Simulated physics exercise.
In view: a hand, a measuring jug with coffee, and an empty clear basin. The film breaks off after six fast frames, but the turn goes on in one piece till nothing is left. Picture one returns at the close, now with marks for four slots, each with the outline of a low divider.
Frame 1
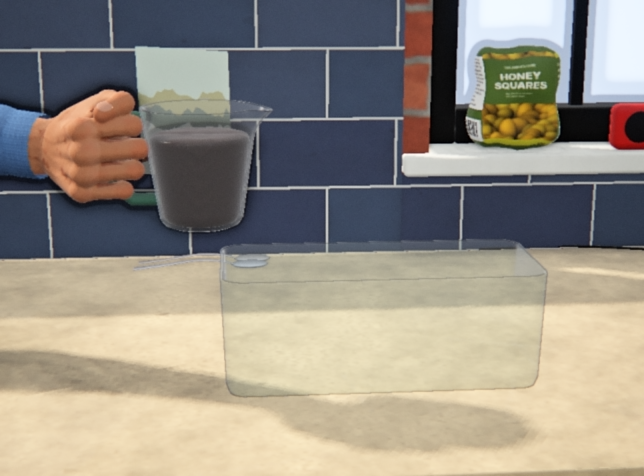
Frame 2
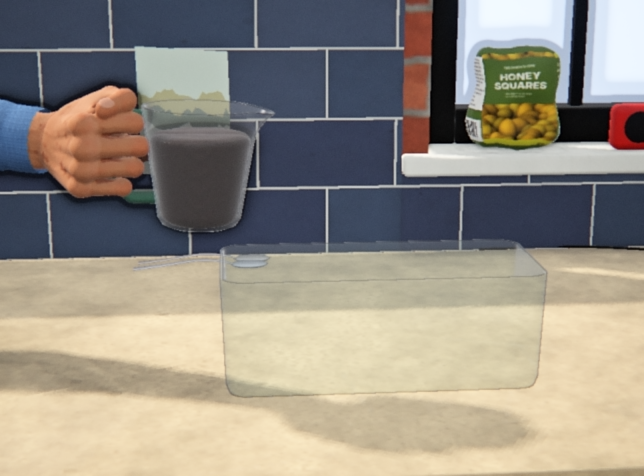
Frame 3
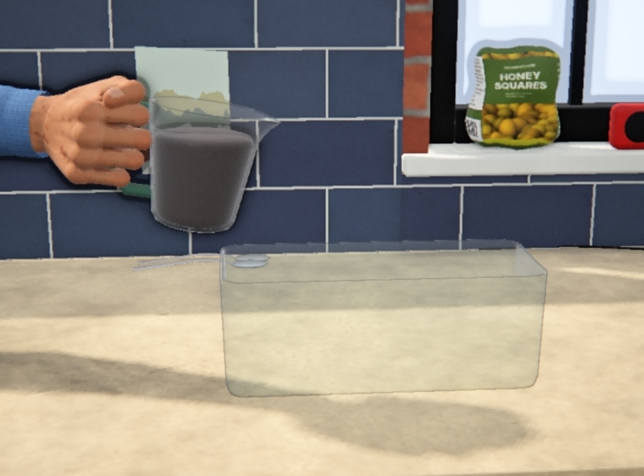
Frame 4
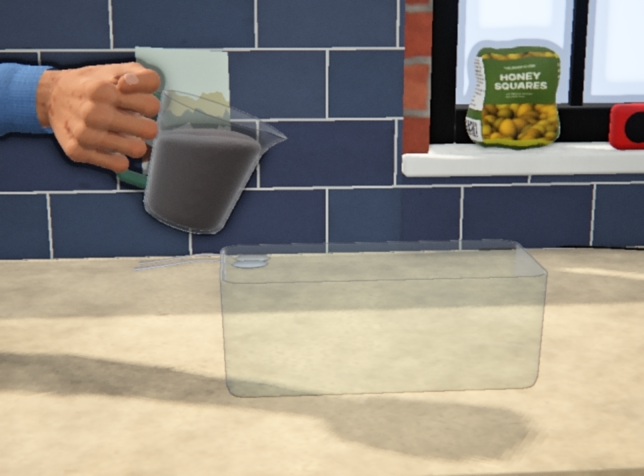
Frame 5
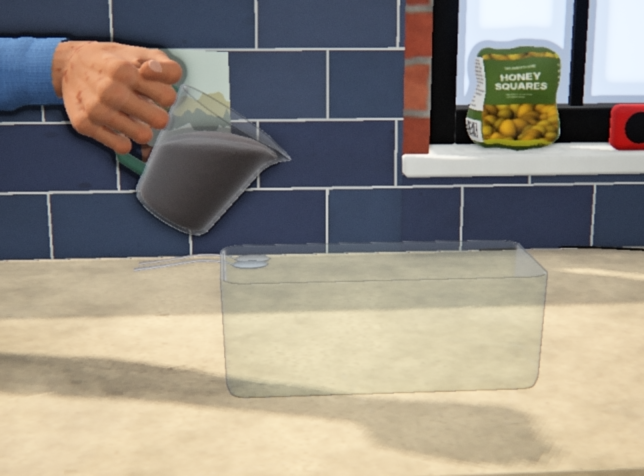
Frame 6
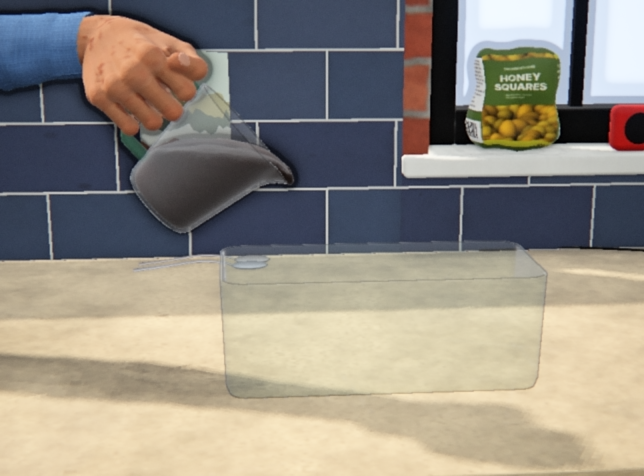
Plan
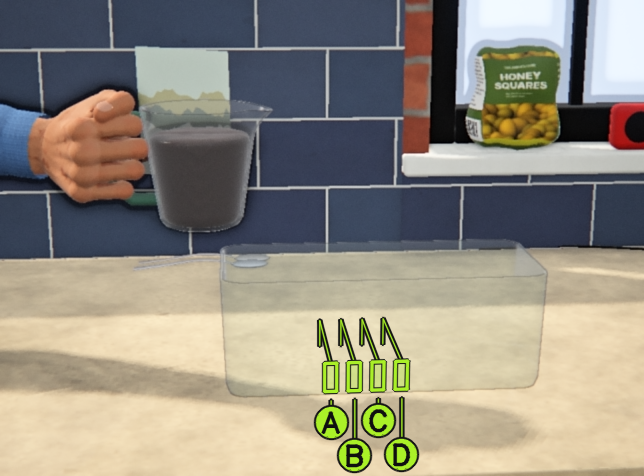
A hand lifted and steadily tilted a clear jug of dark liquid to the right above an empty clear basin on the counter, until the liquid reached the lip.
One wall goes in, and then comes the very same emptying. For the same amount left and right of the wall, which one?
Place A does it best.
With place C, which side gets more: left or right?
More ends on the left.
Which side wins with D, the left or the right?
The left one.
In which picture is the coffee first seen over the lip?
In picture 6.
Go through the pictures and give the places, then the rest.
Upright, lip at (270, 109); basin from (226, 395) to (537, 385); nothing has left yet.
Tipped about 2°, lip at (272, 113); nothing has left yet.
Tipped about 9°, lip at (278, 121); nothing has left yet.
Tipped about 20°, lip at (285, 137); nothing has left yet.
Tipped about 34°, lip at (289, 158); nothing has left yet.
Tipped about 49°, lip at (287, 181); coffee is over the lip, down to (287, 181).
On the marked copy, A at (331, 400); B at (354, 399); C at (378, 398); D at (401, 398).
If A is chosen, about 54 % ends left of the wall and 46 % right of it.
If B is chosen, about 78 % ends left of the wall and 19 % right of it; 3 % is lost outside.
If C is chosen, about 83 % ends left of the wall and 14 % right of it; 3 % is lost outside.
If D is chosen, about 83 % ends left of the wall and 15 % right of it.
